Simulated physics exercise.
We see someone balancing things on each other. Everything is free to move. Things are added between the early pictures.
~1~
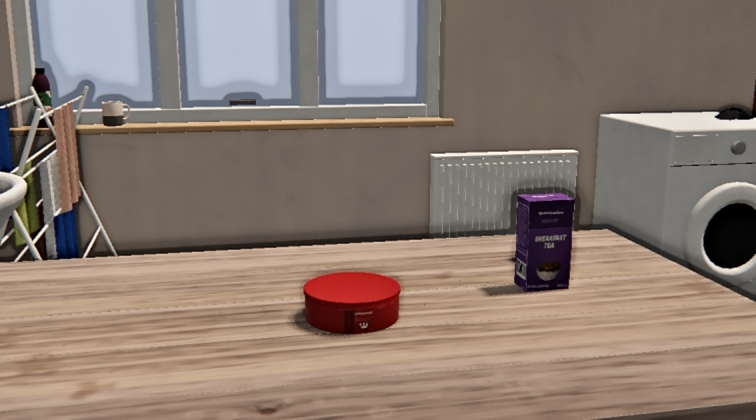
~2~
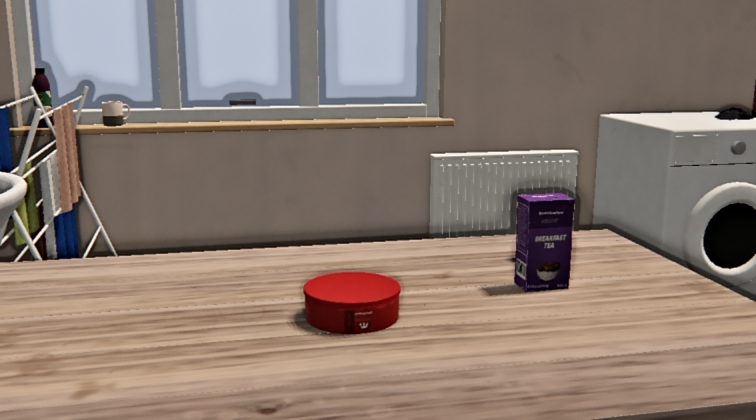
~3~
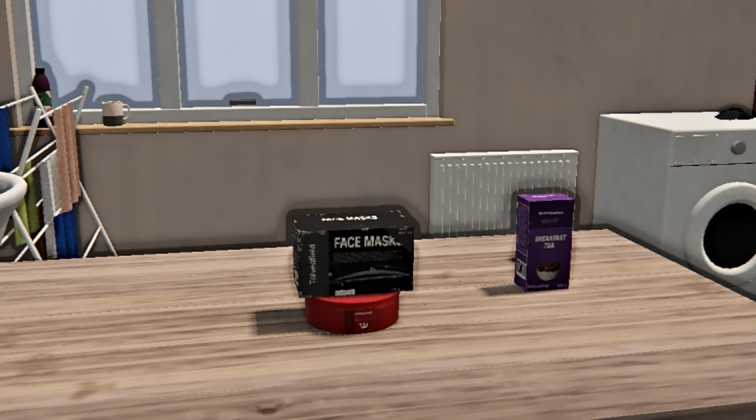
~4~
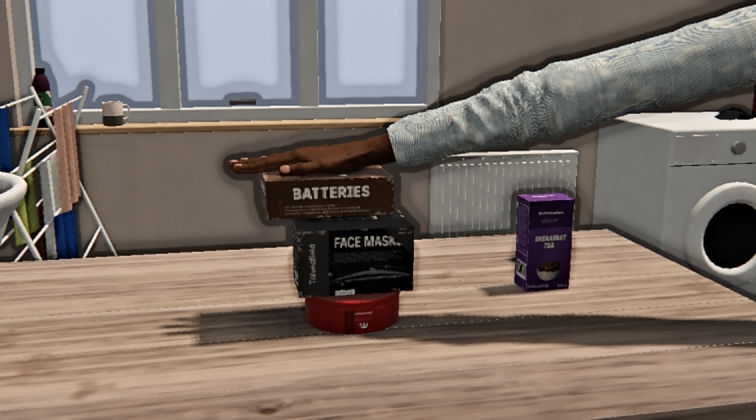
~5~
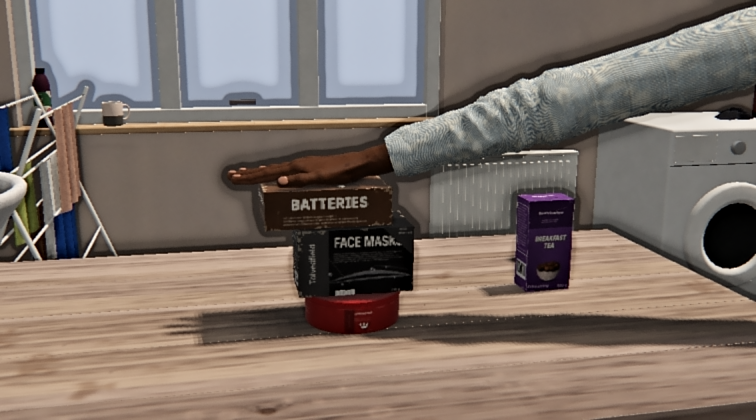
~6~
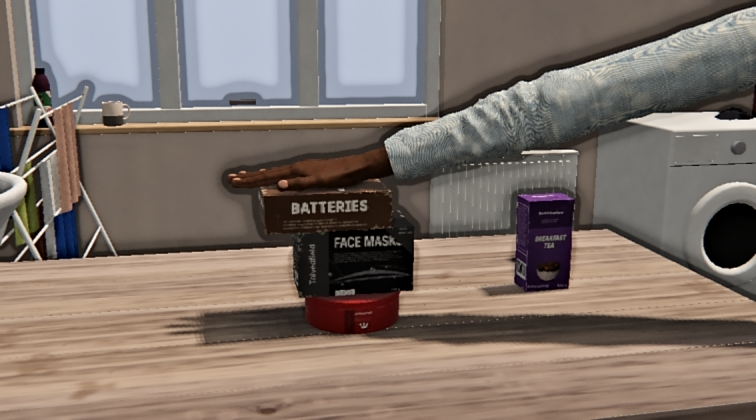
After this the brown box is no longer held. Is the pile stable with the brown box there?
Outcome: The pile holds.
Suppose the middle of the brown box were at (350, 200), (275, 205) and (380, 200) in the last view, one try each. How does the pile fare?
First, it stays up; second, it comes apart; third, it keeps its balance.
Then, 0.90 s after the last picture, nothing has stirred.
Then, 2.00 s after the last picture, brown box resting near (322, 203).
At rest, all 5 in place. Seen from the same camera at the end, brown box near (322, 203). The pile keeps its balance.
